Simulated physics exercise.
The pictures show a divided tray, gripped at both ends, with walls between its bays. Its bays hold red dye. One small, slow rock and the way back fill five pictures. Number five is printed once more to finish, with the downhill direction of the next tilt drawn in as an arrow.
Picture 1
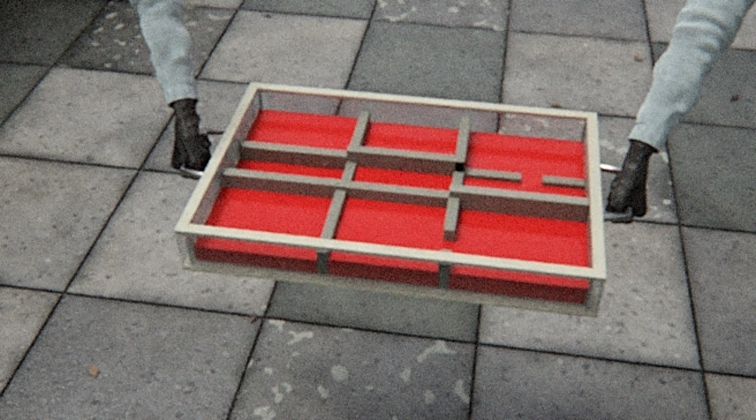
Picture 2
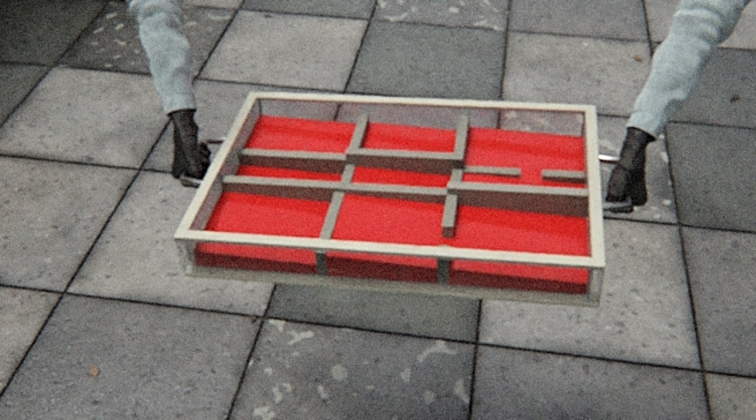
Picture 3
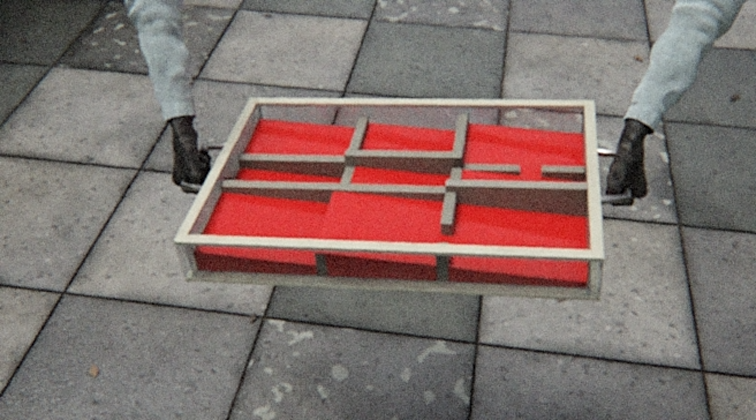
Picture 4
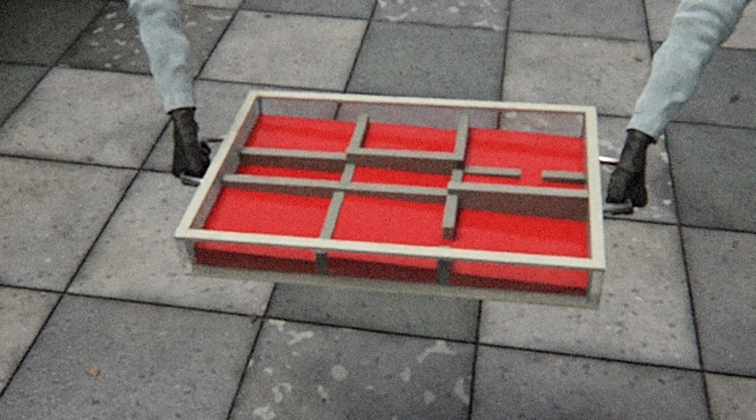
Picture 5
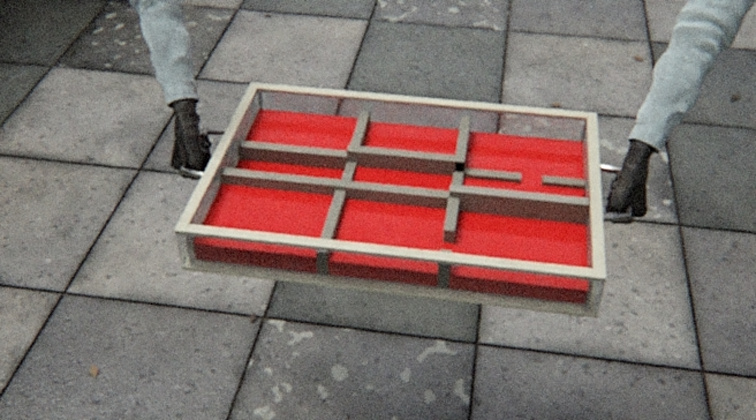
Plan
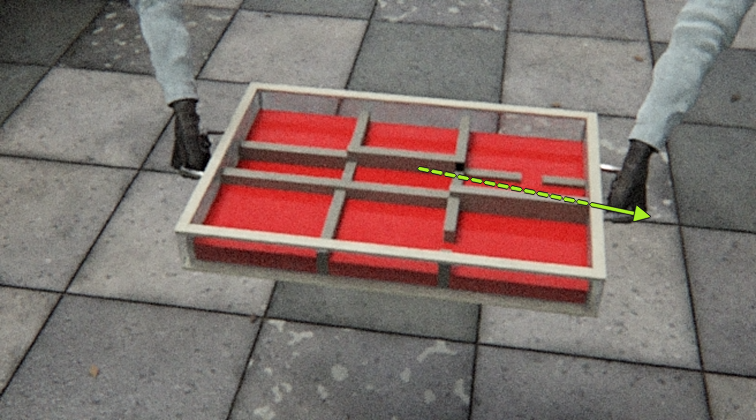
Two arms in pale blue sleeves and black gloves grip the ends of a tray above grey paving slabs, seen from above at an angle by a still camera. The tray has a pale rim, clear sides and grey walls dividing bright red liquid into bays. The hands tilt it slightly down to the left, the red liquid shifts and runs over the front left wall, and they level it again.
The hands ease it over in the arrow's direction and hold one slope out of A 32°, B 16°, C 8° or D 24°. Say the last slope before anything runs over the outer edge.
Take C.
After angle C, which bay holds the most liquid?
The front right bay.
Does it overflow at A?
Yes, it does.
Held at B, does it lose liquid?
Yes, that goes wrong.
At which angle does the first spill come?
The answer is B.
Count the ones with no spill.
One of them.
The arrow ends at (644, 215).
With A, about 62 % goes over the rim.
With B, about 14 % goes over the rim.
With C, nothing spills; the front right bay holds the most.
With D, about 42 % goes over the rim.
